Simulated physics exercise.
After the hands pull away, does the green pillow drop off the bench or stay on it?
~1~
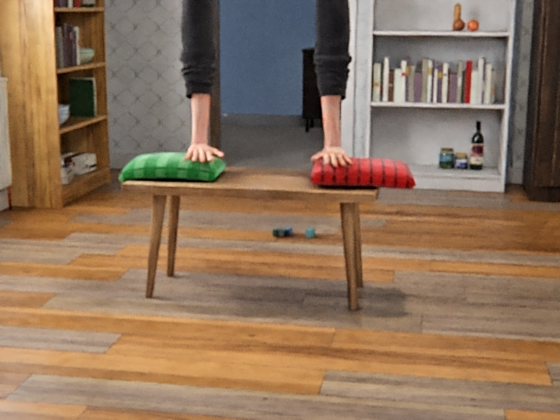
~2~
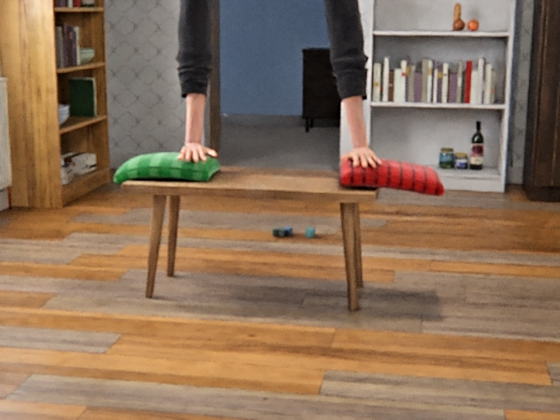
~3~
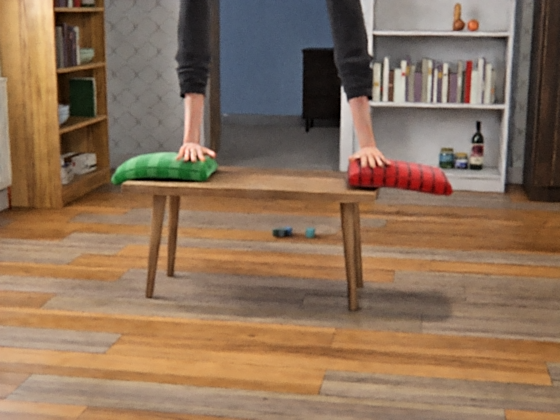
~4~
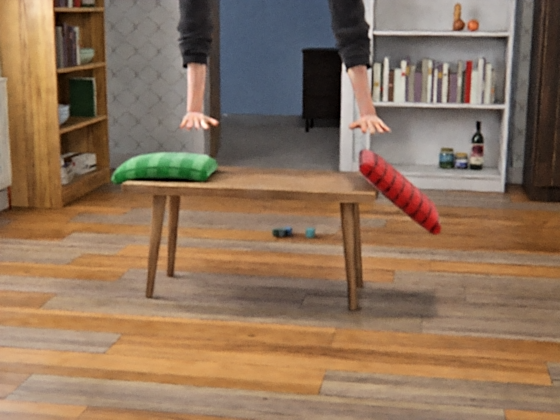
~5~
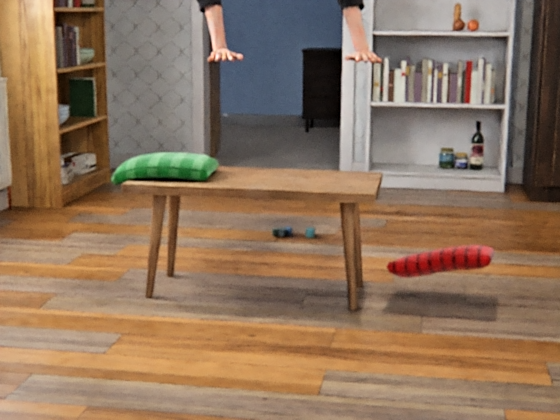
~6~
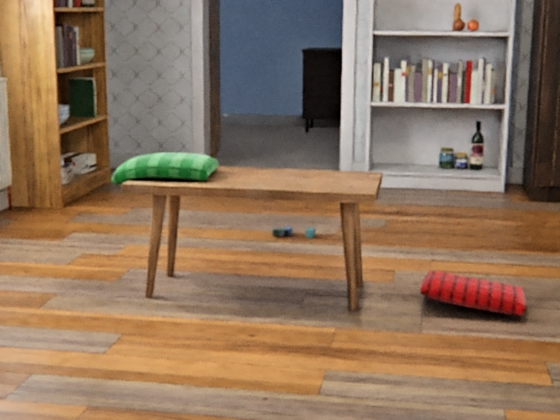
The green pillow stays on the bench. Only the red pillow slips off the right end and comes down to the floor.
